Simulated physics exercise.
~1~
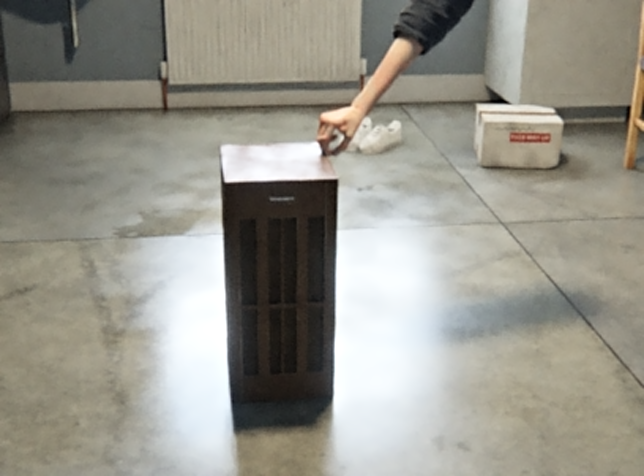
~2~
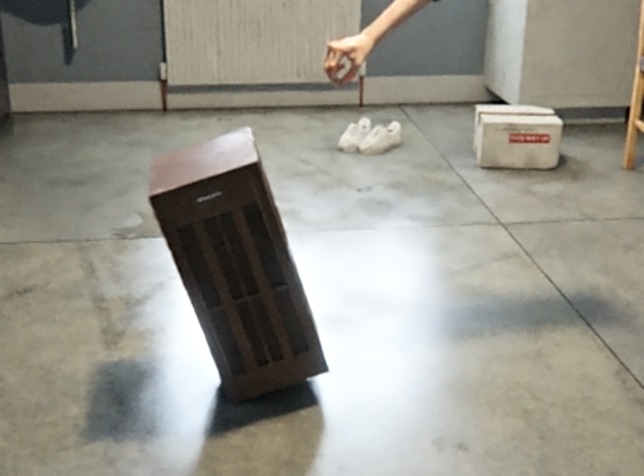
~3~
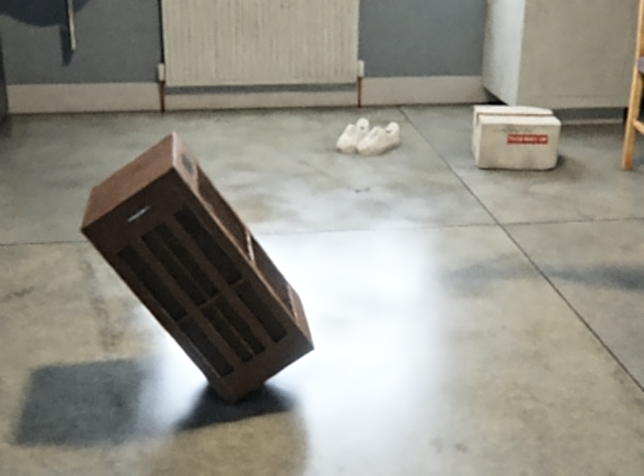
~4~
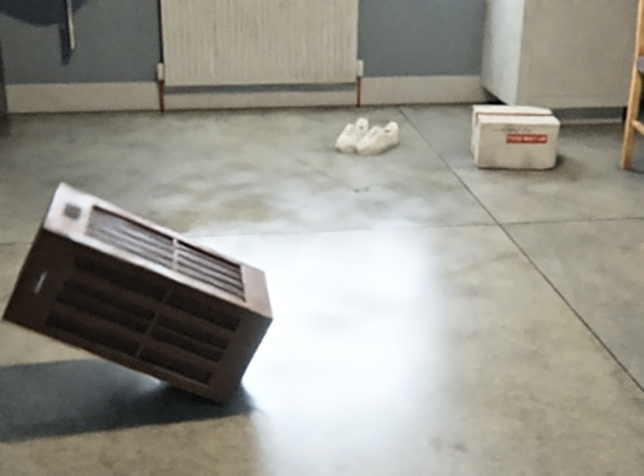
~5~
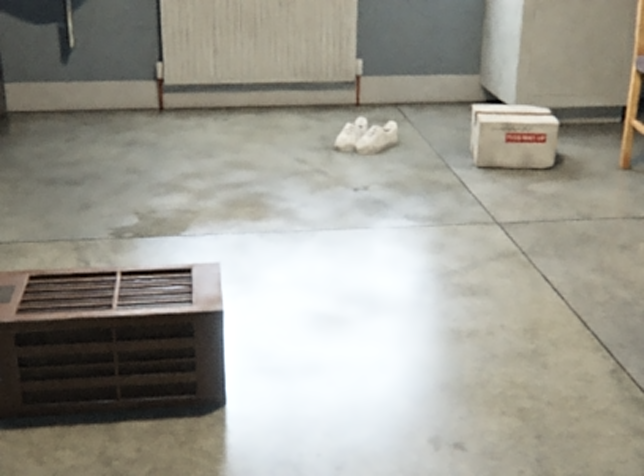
A tall brown crate, let go by a hand, tips left and falls onto its side.
